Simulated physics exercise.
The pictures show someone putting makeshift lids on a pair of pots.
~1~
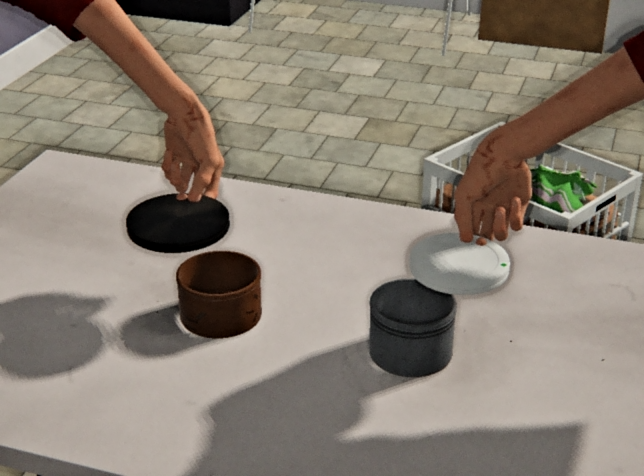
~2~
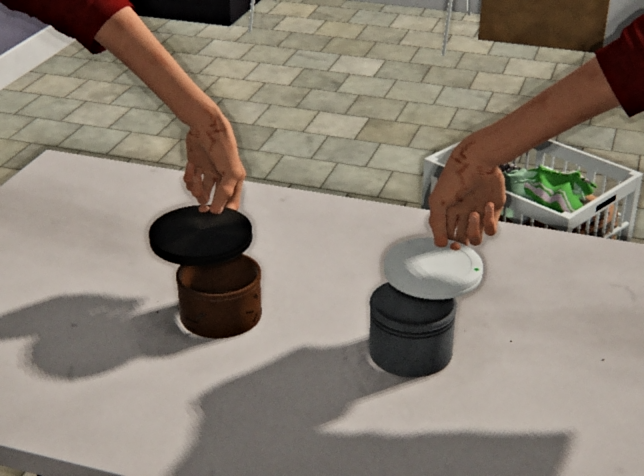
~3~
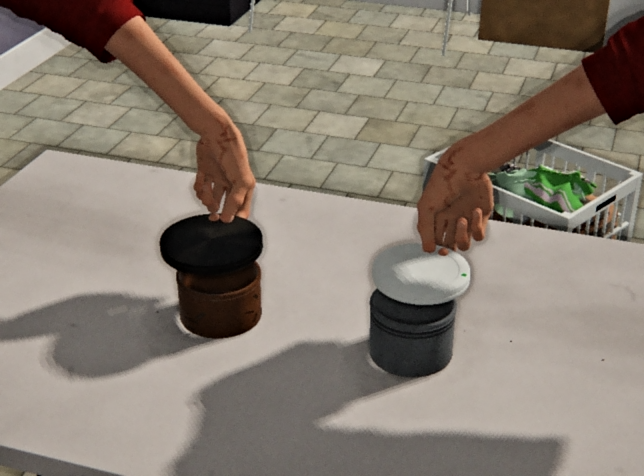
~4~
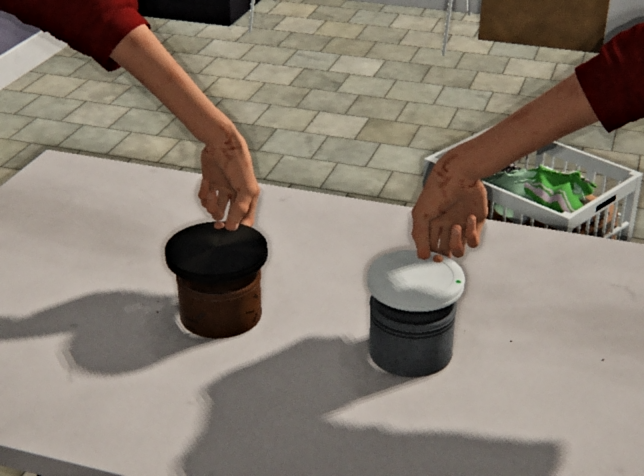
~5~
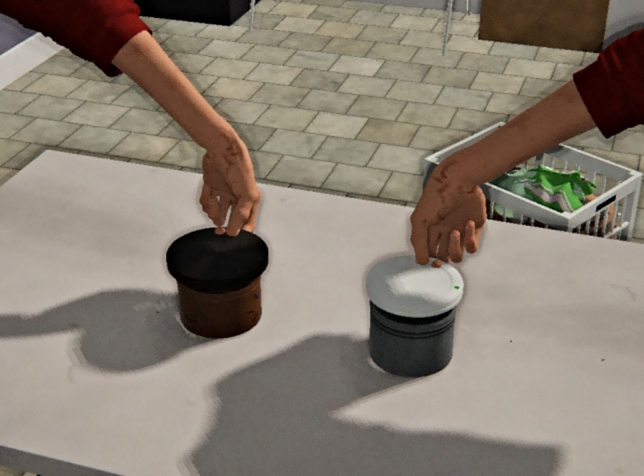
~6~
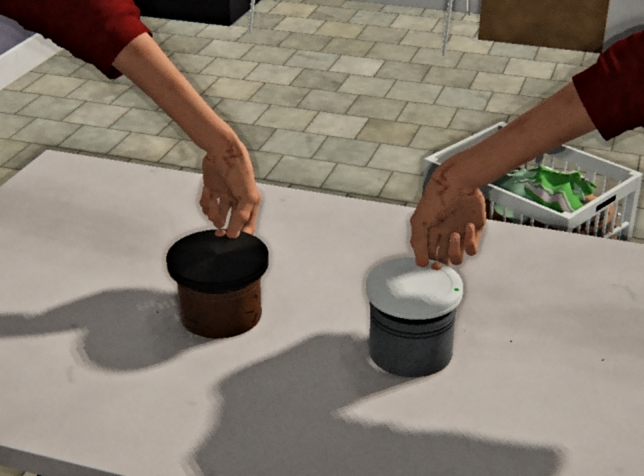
At first, two hands hold a black coaster and a white lid above two open pots, a brown one on the left and a dark gray one on the right. The hands move the covers inward over the pots, then lower them onto the rims, where the fingers still hold them.
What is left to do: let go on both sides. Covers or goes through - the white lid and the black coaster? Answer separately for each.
Result: White lid covers; black coaster covers.
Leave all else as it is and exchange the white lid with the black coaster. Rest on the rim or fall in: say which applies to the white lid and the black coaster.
For the white lid, it perches on top; for the black coaster, it perches on top.
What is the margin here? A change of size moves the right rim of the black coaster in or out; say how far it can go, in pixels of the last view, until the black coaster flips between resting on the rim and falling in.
Leftwards, by 12 pixels.
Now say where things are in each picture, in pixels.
The first picture shows still on the way; white lid (459, 263); black coaster (178, 222); right jar (412, 327).
The second picture shows still on the way; black coaster (201, 234); left jar (220, 294).
The third picture shows still on the way; white lid (421, 273); right jar (412, 327).
The fourth picture shows still on the way; black coaster (217, 251); left jar (220, 294).
The fifth picture shows still on the way; white lid (414, 285); right jar (412, 327).
The sixth picture shows in place, still held; white lid (414, 287); black coaster (218, 259); left jar (220, 294).
Then, 0.10 s past the last view, white lid travelled a little near (414, 297); black coaster moving near (218, 268).
Finally, the white lid rests on the rim, near (414, 296); the black coaster rests on the rim, near (218, 268).
